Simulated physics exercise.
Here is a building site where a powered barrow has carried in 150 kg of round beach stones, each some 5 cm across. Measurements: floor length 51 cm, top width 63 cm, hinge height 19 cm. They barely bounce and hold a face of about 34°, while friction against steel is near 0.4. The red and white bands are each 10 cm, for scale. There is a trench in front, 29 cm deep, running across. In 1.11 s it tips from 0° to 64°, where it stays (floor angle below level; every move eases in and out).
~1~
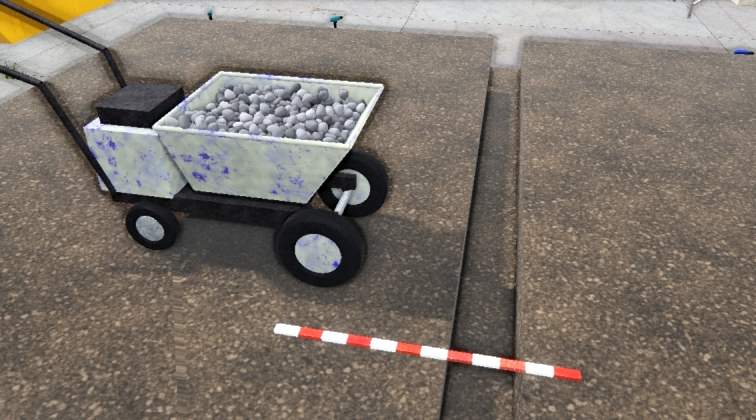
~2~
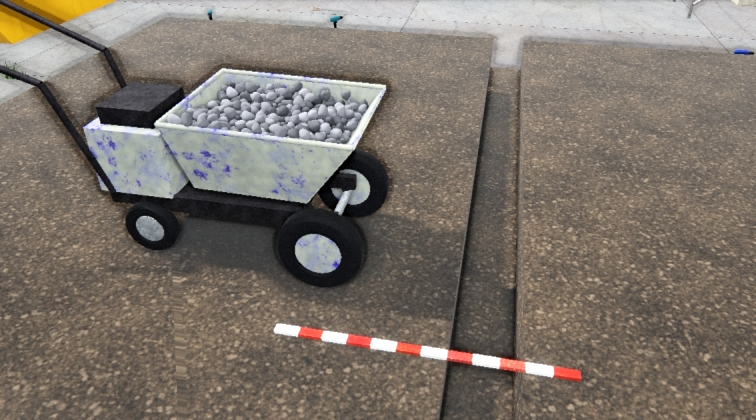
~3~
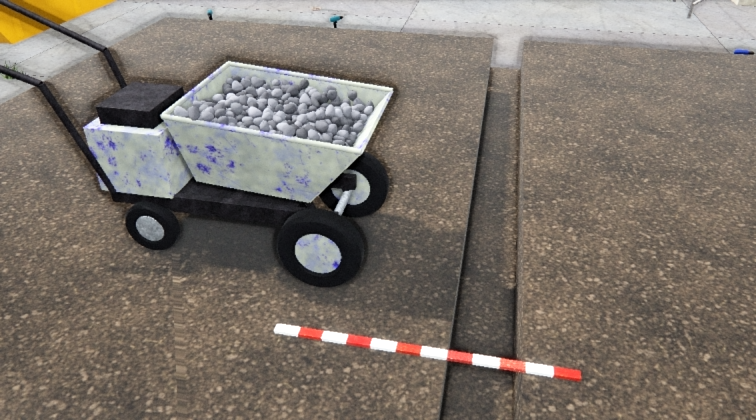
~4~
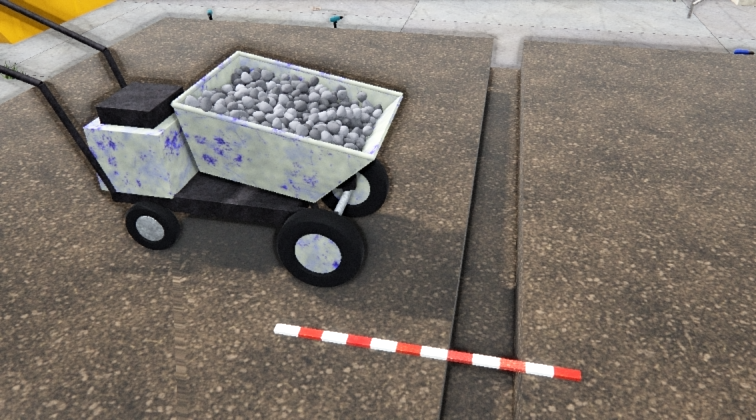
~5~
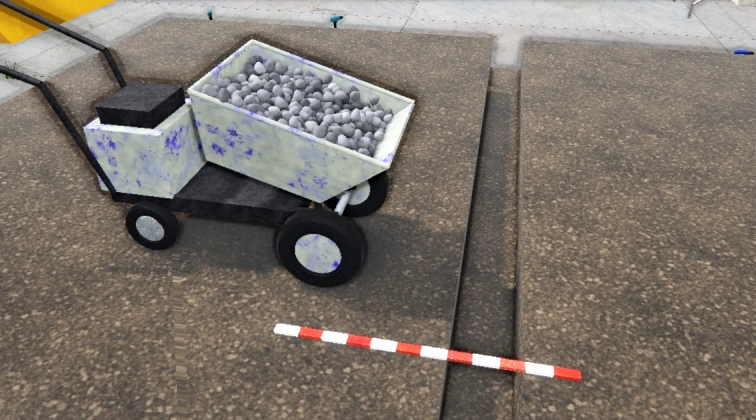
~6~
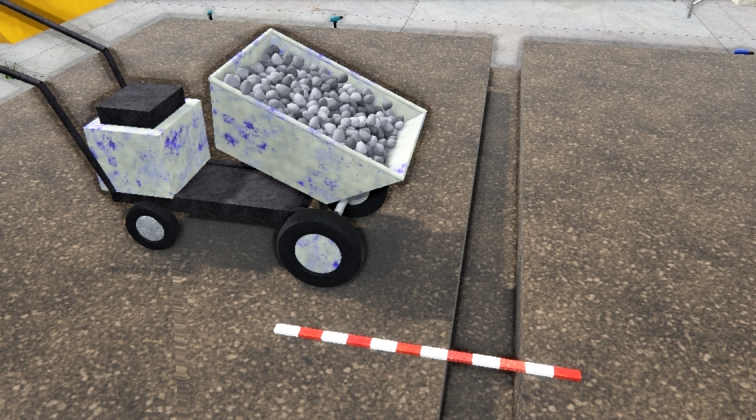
The pale tray of a small four-wheeled barrow tilting steadily forward to the right, its load of round grey stones still inside.
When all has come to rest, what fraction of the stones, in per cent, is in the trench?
At the end about 81 per cent of the stones are there.
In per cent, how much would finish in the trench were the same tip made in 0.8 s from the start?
About 70 percent, I'd say.
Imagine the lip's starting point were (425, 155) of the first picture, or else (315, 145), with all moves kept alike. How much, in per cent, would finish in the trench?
About 30 per cent from the first spot, about 75 from the second.
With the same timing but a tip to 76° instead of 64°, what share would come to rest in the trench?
In that case around 90 percent.
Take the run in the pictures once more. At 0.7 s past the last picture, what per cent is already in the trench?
Close to 25 per cent at that time.
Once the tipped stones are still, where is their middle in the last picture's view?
Centre estimate: Around (490, 292).
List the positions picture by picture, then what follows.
In the first frame, the tray is at 0°, its lip at (350, 147); the top of the load is at (288, 100).
In the second frame, lip at (353, 149), floor tilted 1°, highest stones at (284, 97).
In the third frame, lip at (361, 152), floor tilted 5°, highest stones at (259, 88).
In the fourth frame, lip at (373, 158), floor tilted 10°, highest stones at (250, 78).
In the fifth frame, lip at (388, 167), floor tilted 17°, highest stones at (258, 69).
In the sixth frame, the tray is at 25°, its lip at (403, 179); the top of the load is at (274, 59).
Then, 0.4 s after the last picture the floor is at 54°, 100 % in the tray; the foremost stones are at (444, 200).
Then, 0.7 s after the last picture the floor is at 64°, 71 % in the tray, 1 % short of the trench, 27 % in the trench, 2 % past the trench; the foremost stones are at (544, 289).
Then, 1.1 s after the last picture the floor is at 64°, 42 % in the tray, 1 % short of the trench, 47 % in the trench, 11 % past the trench; the foremost stones are at (651, 281).
Then, 3.0 s after the last picture the floor is at 64°, 7 % in the tray, 1 % short of the trench, 81 % in the trench, 11 % past the trench; the foremost stones are past the picture's edge.
